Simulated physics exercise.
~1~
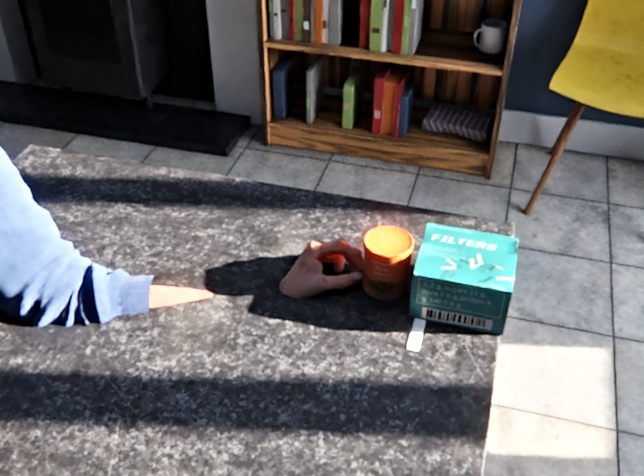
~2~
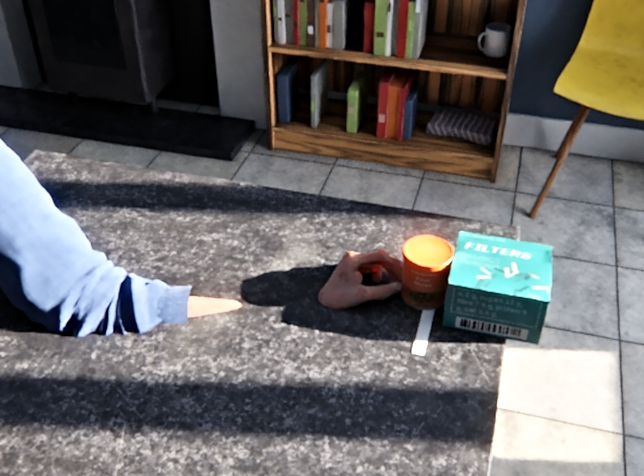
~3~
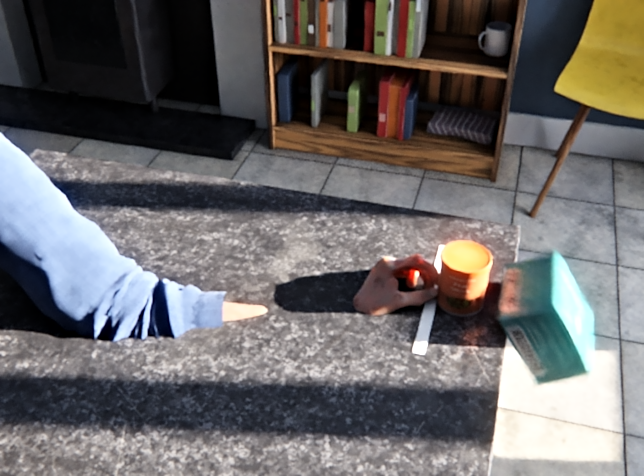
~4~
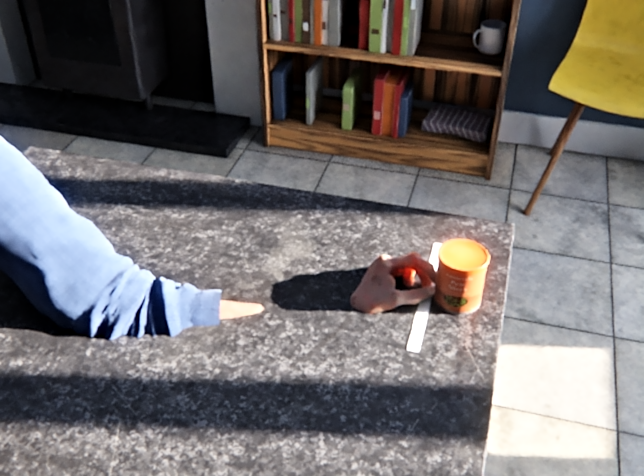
The clip opens on a speckled grey tabletop where a hand, at the end of a pale blue sleeve, rests behind an orange pot that stands against a turquoise box marked as filters. A bookcase and a yellow chair are in the background. The hand pushes the pot to the right, and the pot drives the box toward the table's end, uncovering more of a white strip of tape. The box then tips over the edge and drops out of sight. The pot stays on the table near the edge, just past the tape, with the hand beside it.
